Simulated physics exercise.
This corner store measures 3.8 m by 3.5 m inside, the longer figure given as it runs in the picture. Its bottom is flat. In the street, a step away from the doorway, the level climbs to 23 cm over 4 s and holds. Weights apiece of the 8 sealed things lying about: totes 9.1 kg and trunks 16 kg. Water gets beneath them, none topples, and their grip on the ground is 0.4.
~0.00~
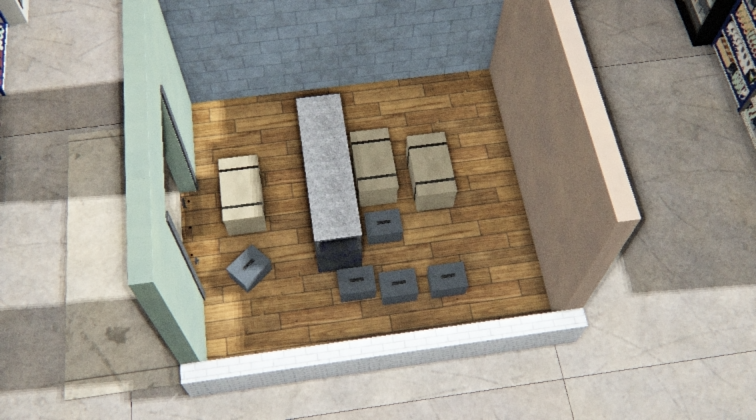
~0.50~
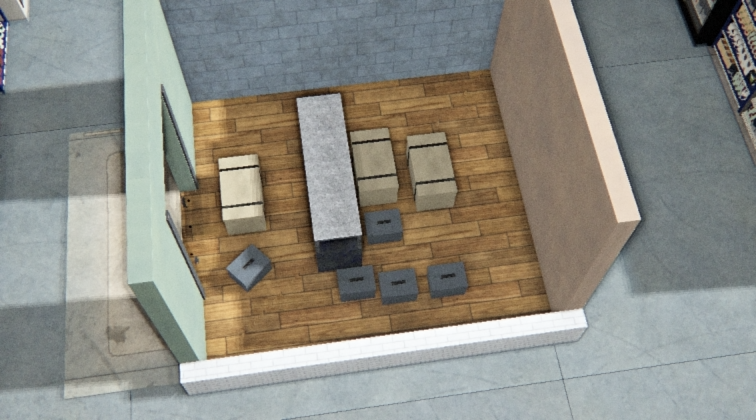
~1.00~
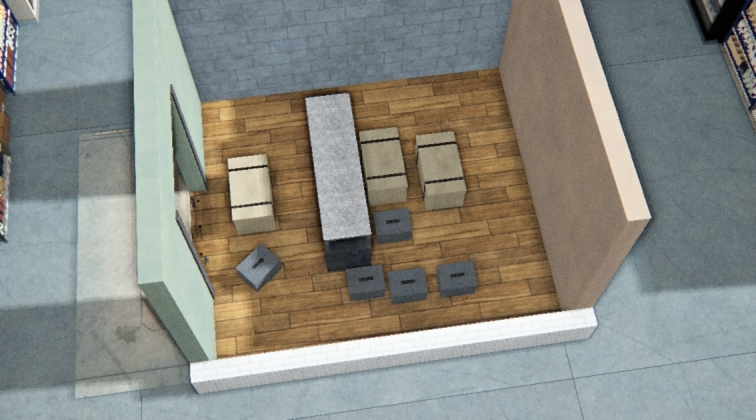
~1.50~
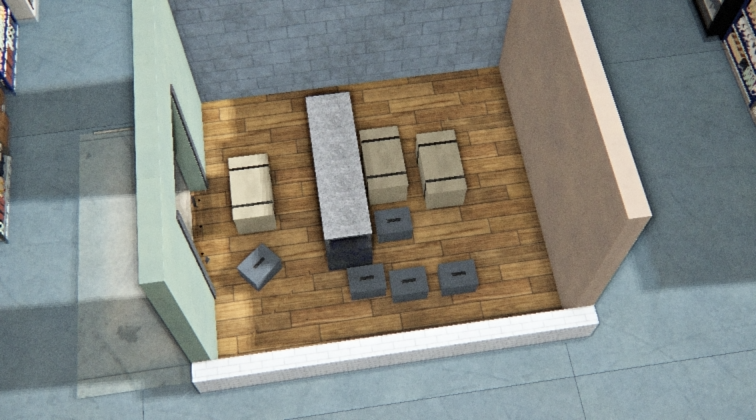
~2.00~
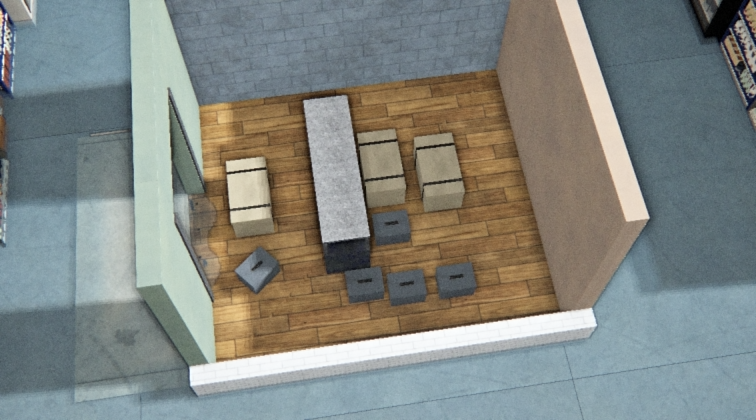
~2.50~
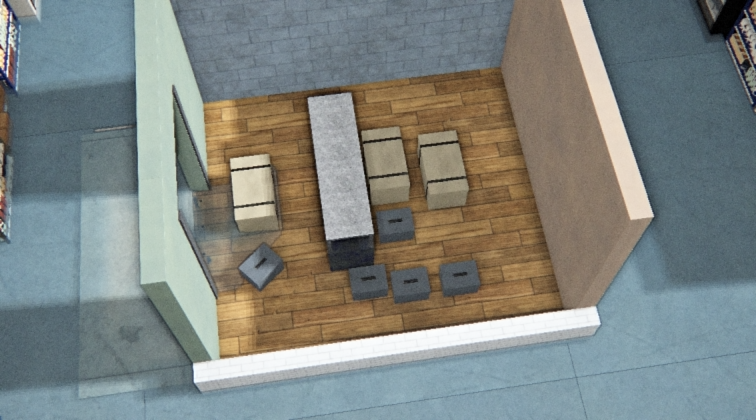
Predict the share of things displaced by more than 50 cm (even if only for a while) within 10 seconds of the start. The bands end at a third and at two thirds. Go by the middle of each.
That comes to less than a third.
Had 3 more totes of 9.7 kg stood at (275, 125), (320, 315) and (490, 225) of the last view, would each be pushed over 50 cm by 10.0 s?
In that order: Over, more, less.
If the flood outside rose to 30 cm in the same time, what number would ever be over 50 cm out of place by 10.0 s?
In that case 4 of them.
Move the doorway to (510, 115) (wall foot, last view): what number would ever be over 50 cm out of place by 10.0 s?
In that case 8 of them.
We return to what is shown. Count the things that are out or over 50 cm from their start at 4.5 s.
I count 2.
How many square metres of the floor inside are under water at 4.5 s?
Roughly 4.5 m2.
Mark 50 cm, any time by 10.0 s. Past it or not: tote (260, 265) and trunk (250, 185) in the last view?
In turn: Past it, more.
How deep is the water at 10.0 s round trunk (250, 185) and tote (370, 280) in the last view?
Roughly 17 and 7 cm.
After 3.5 s 0 of 8 are over 50 cm from their spots; 0 afloat.
After 4.5 s 2 of 8 are over 50 cm from their spots; 0 afloat.
After 7.0 s 0 of 8 are over 50 cm from their spots; 2 afloat.
After 10.0 s 2 of 8 are over 50 cm from their spots, and 2 have been at some point; 4 afloat.
